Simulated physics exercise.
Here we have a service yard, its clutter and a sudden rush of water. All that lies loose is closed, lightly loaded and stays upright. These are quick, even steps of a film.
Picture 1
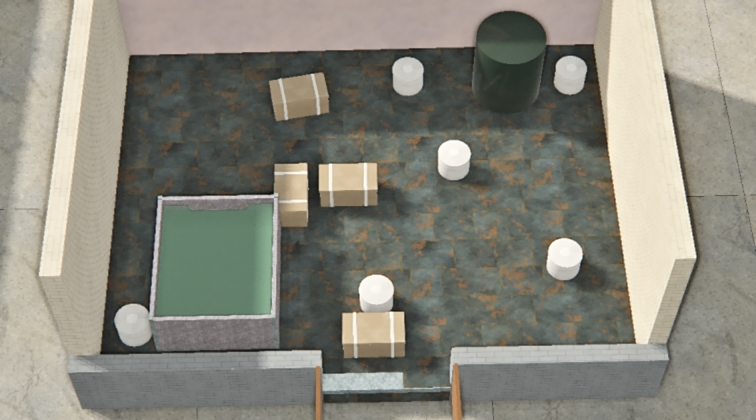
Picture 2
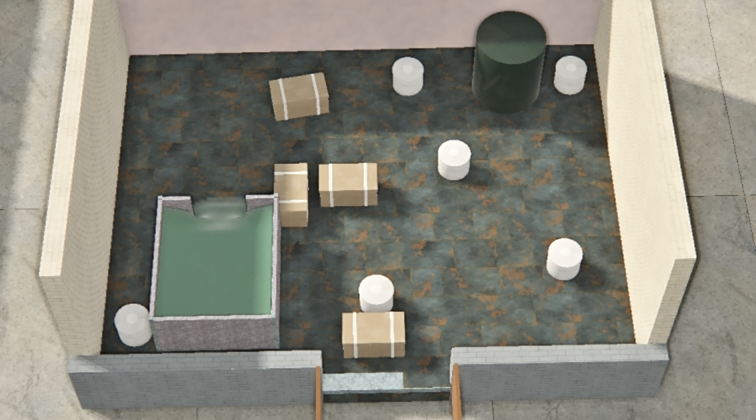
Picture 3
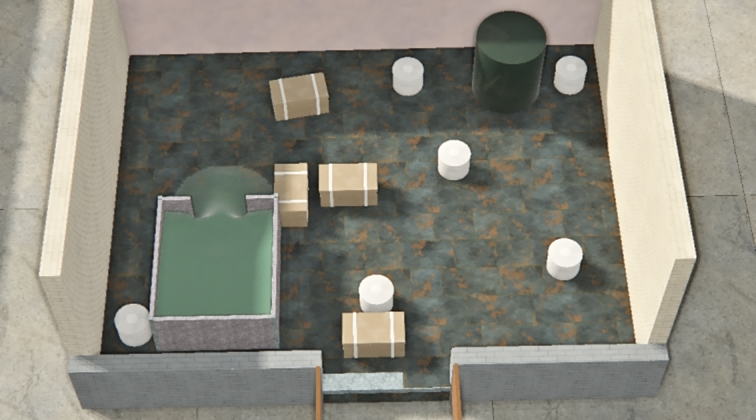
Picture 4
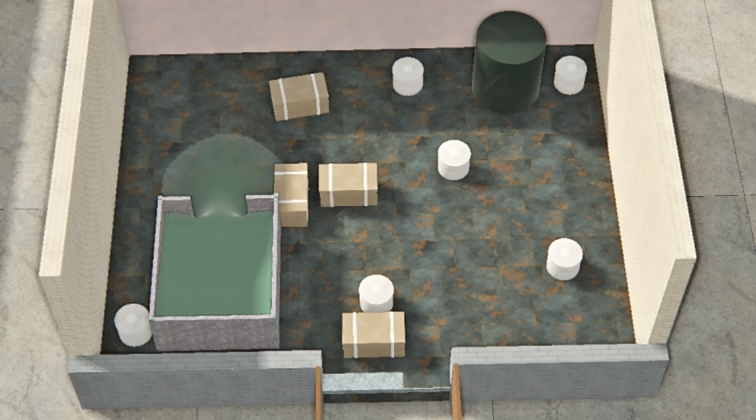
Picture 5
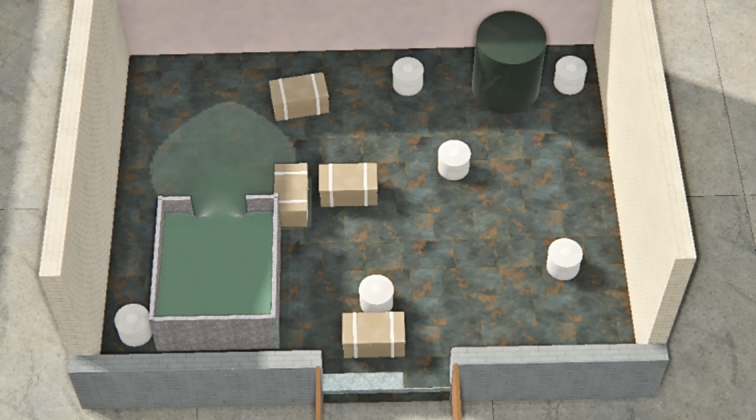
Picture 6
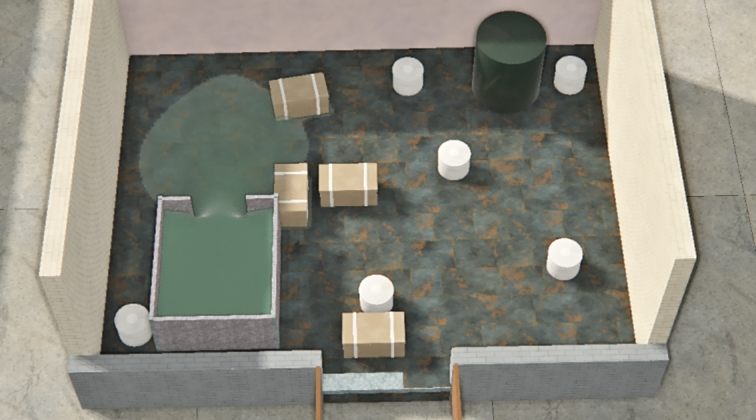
Green water pours through a gap in the tank's back wall and spreads across the floor.
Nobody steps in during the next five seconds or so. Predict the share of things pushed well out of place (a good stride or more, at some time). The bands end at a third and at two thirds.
Share: Less than a third.
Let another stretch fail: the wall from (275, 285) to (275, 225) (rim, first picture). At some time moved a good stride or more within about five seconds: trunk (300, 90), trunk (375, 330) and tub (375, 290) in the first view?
In turn: No, swept aside, yes.
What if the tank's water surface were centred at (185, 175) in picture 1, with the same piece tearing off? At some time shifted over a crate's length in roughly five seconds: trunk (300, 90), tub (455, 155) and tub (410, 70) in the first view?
One after the other: Shifted that much, under that, shifted that much.
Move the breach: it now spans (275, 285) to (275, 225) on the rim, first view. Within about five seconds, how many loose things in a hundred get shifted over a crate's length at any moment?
About 40 per cent.
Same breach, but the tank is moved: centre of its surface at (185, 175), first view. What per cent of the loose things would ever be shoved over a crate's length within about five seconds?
Near 20 in a hundred.
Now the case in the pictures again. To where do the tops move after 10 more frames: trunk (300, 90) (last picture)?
Close to (367, 42).
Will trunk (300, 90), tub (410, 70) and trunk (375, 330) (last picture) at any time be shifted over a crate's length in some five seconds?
One after the other: Moved that far, moved that far, not that far.
A moment on, 0 of 10 are well off their spots; 0 afloat.
Next, 1 of 10 are well off their spots; 1 afloat.
Later, 1 of 10 are well off their spots; 1 afloat.
In the end, 2 of 10 are well off their spots, and 2 have been at some point; 1 afloat.
